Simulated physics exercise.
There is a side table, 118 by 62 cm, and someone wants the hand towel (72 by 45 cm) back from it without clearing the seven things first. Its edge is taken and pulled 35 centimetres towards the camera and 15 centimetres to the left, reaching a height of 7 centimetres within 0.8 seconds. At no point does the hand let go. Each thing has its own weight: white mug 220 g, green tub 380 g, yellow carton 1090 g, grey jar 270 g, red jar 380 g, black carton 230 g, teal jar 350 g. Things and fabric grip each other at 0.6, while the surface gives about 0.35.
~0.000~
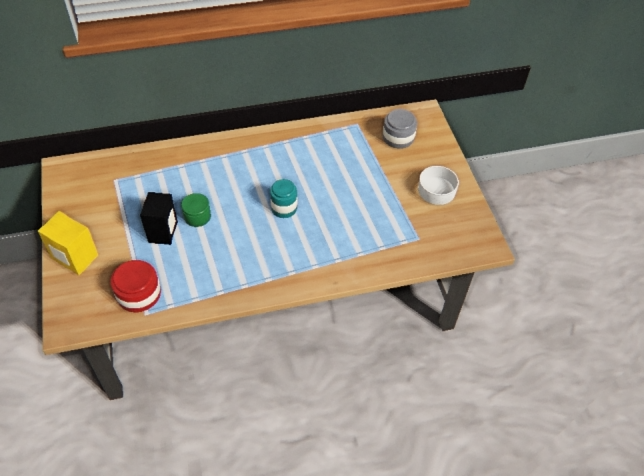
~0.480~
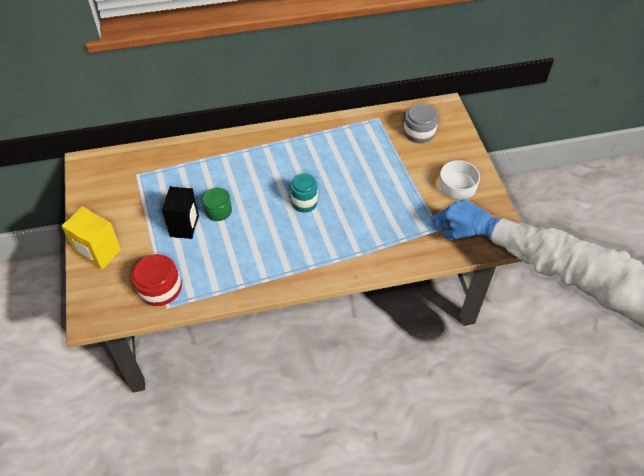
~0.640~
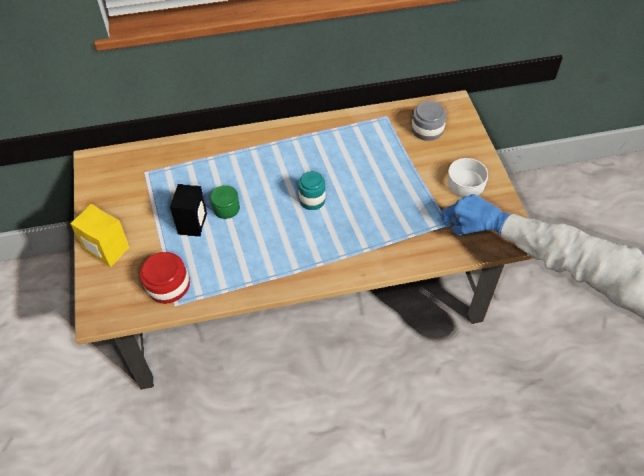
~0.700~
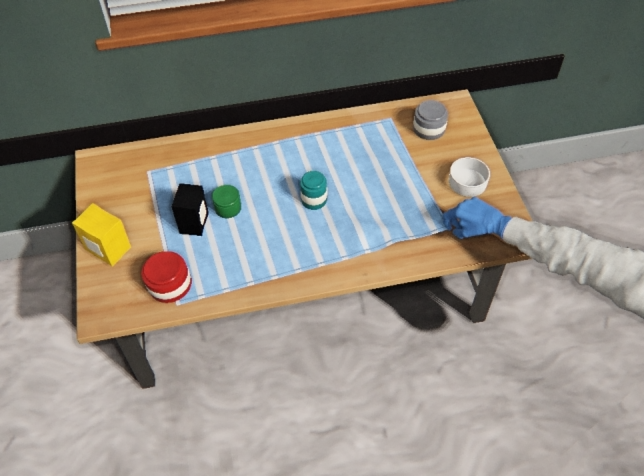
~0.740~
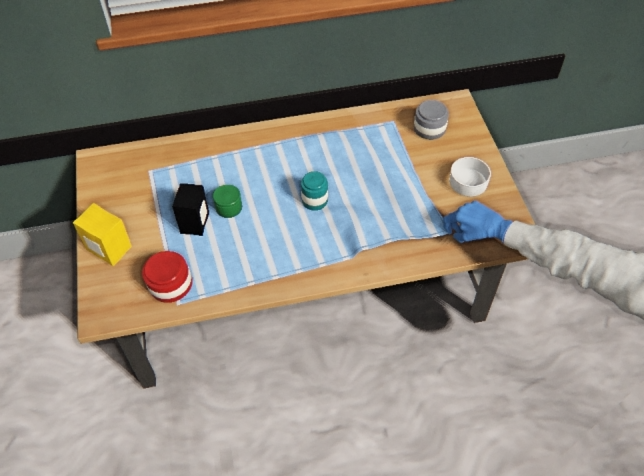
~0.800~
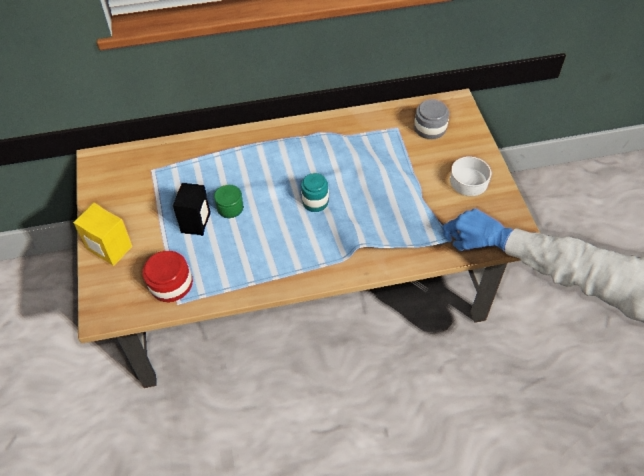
A light blue striped hand towel lies on a wooden side table beneath several jars and cartons as a blue-gloved hand reaches in from the right and grips its near right corner. The hand draws the corner slightly towards the camera, and the cloth wrinkles while the objects stay almost still.
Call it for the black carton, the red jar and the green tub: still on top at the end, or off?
Call: Black carton: Still on top, red jar: Still on top, green tub: Still on top.
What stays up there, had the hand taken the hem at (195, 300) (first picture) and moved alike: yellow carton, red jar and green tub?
Outcome: Yellow carton keeps its place; red jar leaves the top; green tub leaves the top.
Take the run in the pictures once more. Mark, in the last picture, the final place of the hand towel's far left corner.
(227, 175), roughly.
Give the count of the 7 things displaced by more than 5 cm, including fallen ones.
That gives 3.
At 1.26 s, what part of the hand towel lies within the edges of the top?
Near 80 in a hundred.
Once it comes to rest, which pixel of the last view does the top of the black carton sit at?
End position in the last picture: Approx. (227, 215).
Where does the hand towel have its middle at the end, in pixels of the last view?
Close to (334, 262) in pixels.
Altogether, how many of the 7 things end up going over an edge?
1.
After 1.0 s, 100 % of the hand towel is still over the top; green tub 2 cm off its start, black carton 1 cm off its start, teal jar 6 cm off its start.
After 1.1 s, 90 % of the hand towel is still over the top; green tub 6 cm off its start, black carton 3 cm off its start, red jar 1 cm off its start.
After 1.3 s, 80 % of the hand towel is still over the top; green tub 10 cm off its start at (256, 215), black carton 6 cm off its start at (209, 201), red jar 1 cm off its start at (161, 264).
After 1.4 s, 75 % of the hand towel is still over the top; green tub 15 cm off its start, black carton 9 cm off its start, red jar 1 cm off its start.
After 3.0 s, 70 % of the hand towel is still over the top; green tub 20 cm off its start at (277, 239), black carton 12 cm off its start at (227, 215), red jar 1 cm off its start at (163, 265), teal jar over the edge.
